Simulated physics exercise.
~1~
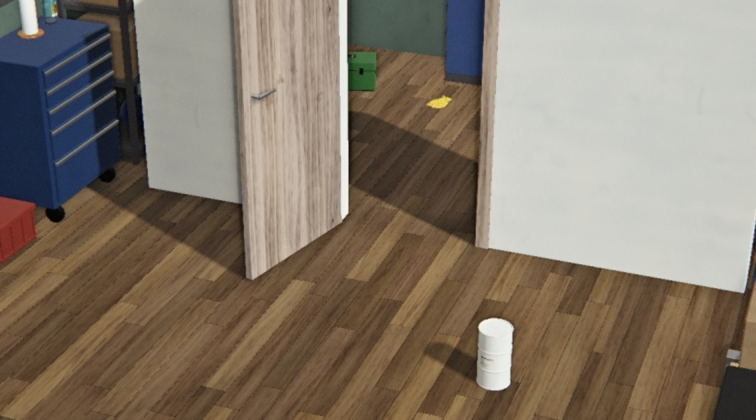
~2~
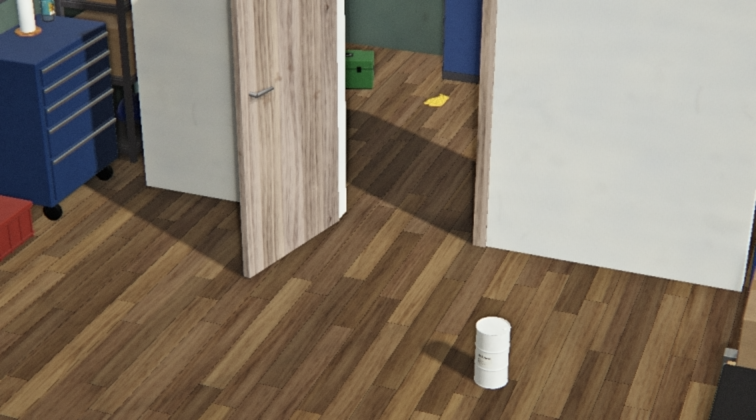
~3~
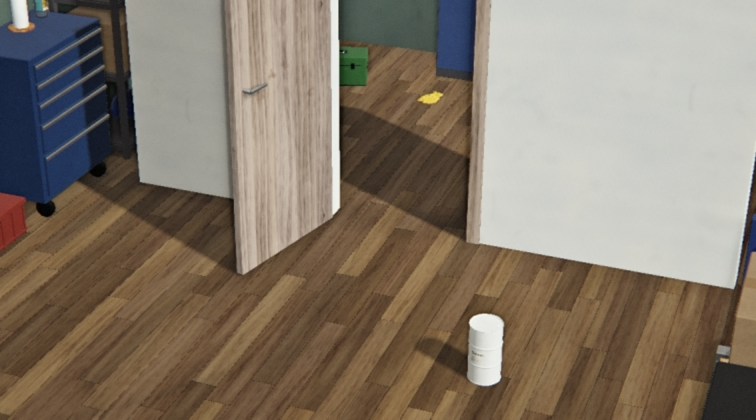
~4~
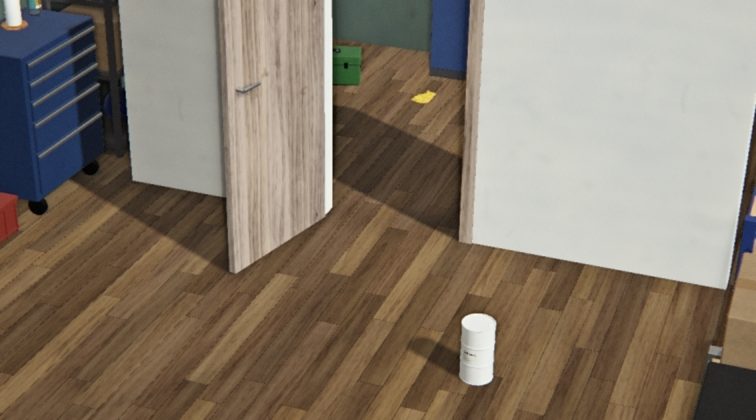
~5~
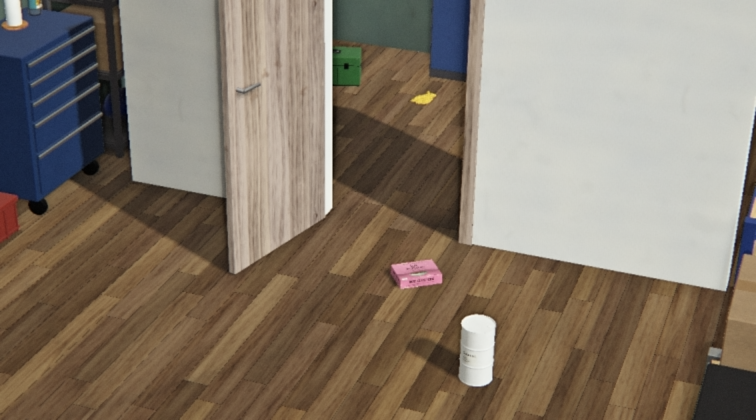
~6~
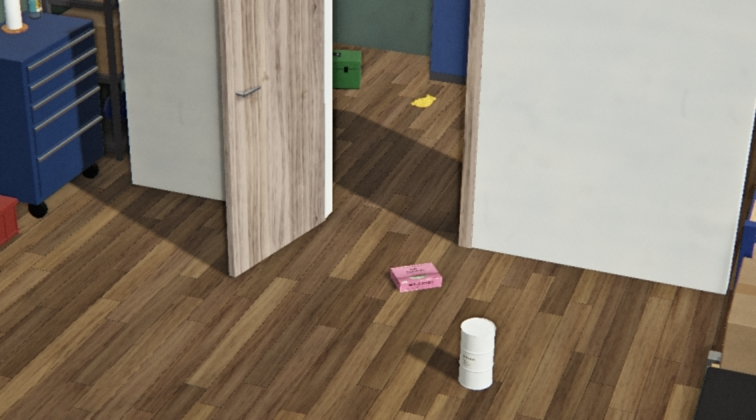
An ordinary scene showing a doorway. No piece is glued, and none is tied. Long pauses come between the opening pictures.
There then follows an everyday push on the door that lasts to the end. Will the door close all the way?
My guess is the door will end up fully home.
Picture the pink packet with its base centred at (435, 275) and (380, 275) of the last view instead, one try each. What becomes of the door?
On the first go it makes it all the way, and on the second it doesn't make it all the way.
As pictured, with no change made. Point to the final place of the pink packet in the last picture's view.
In the last picture, near pixel (458, 270).
Then, 0.70 s after the last picture, open by 79°.
Then, 1.30 s after the last picture, open by 43°.
Then, 1.50 s after the last picture, open by 32°; pink packet slid a little near (437, 274).
Then, 1.80 s after the last picture, open by 15°; pink packet slid about its own width near (458, 270).
At rest, open by 0°; moved from the start, pink packet; white canister in place. Seen from the same camera at the end, pink packet near (458, 270).
